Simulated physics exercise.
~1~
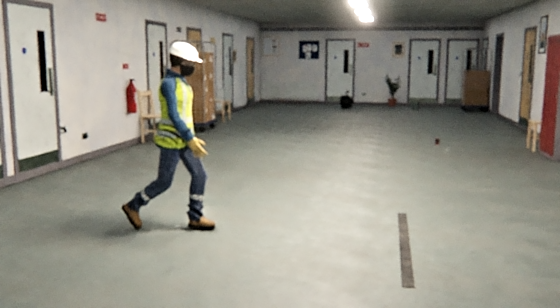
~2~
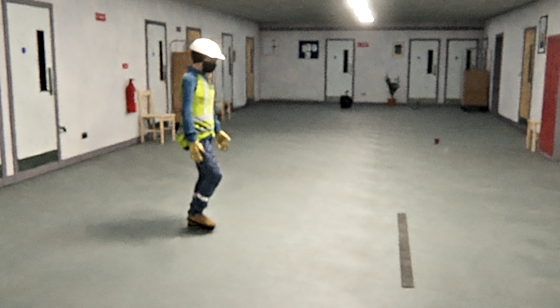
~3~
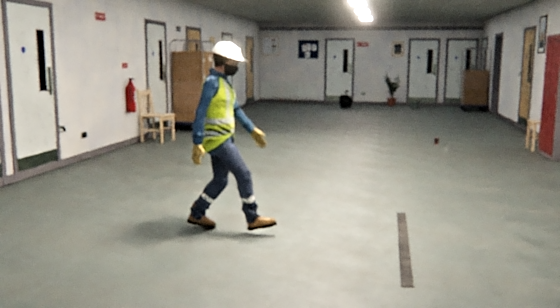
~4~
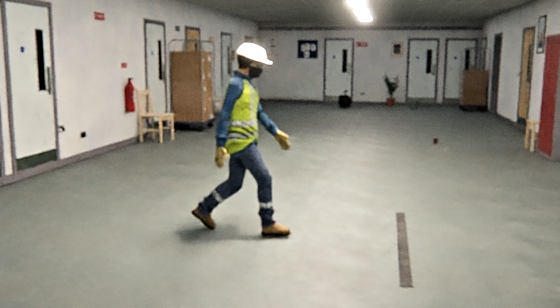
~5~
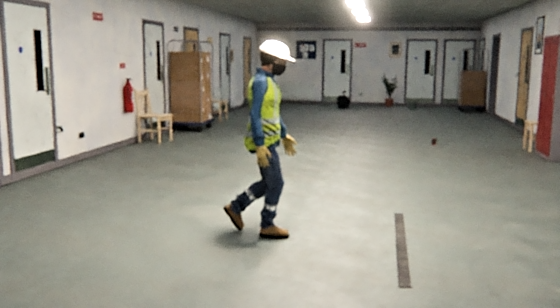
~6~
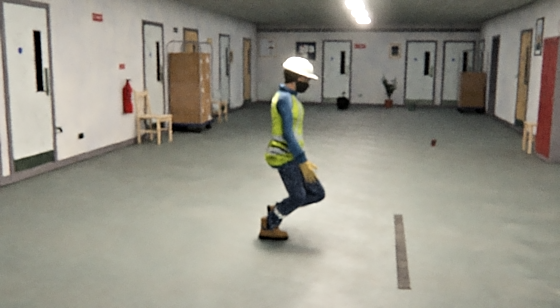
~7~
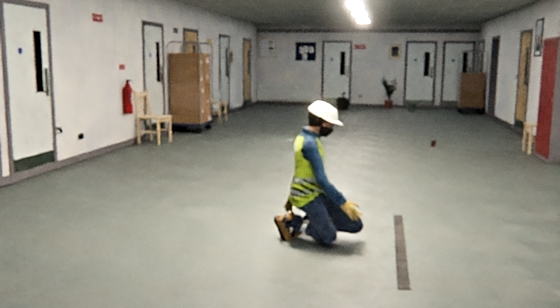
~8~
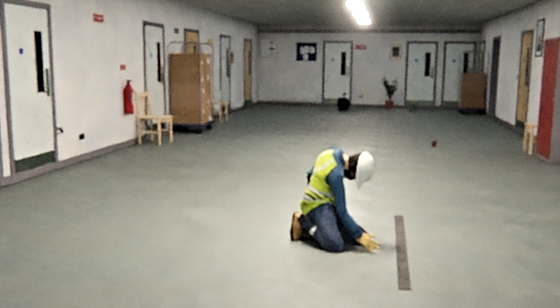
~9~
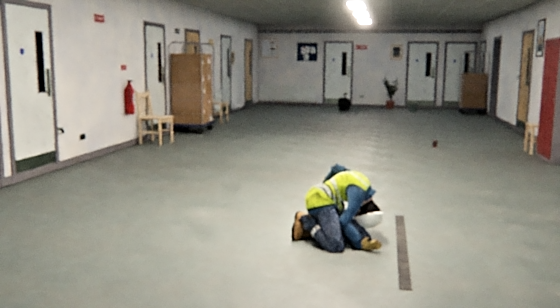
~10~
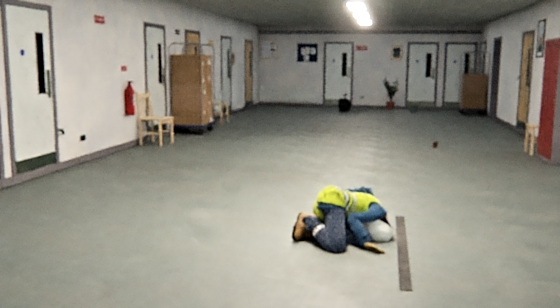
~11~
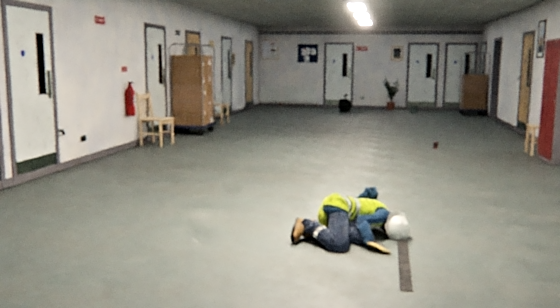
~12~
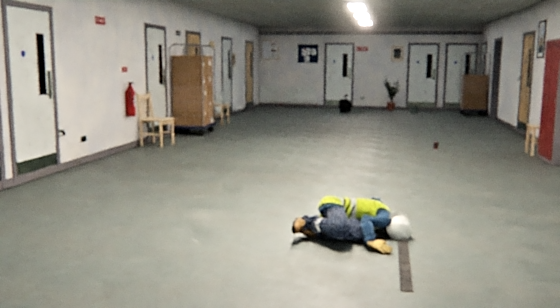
A wide, grey-floored hall with white walls is seen from slightly above by a gently swaying camera, with doors along the left and far walls. A red extinguisher, a wooden chair and a brown cabinet stand at left, and a dark strip lies on the floor right of centre. A person in a white helmet, yellow vest and blue clothes walks rightward across the floor. Their knees buckle and they drop into a kneel, then fold forward with the head sinking low. They slump down onto their side and lie still, the helmet beside the strip and the chest short of it.
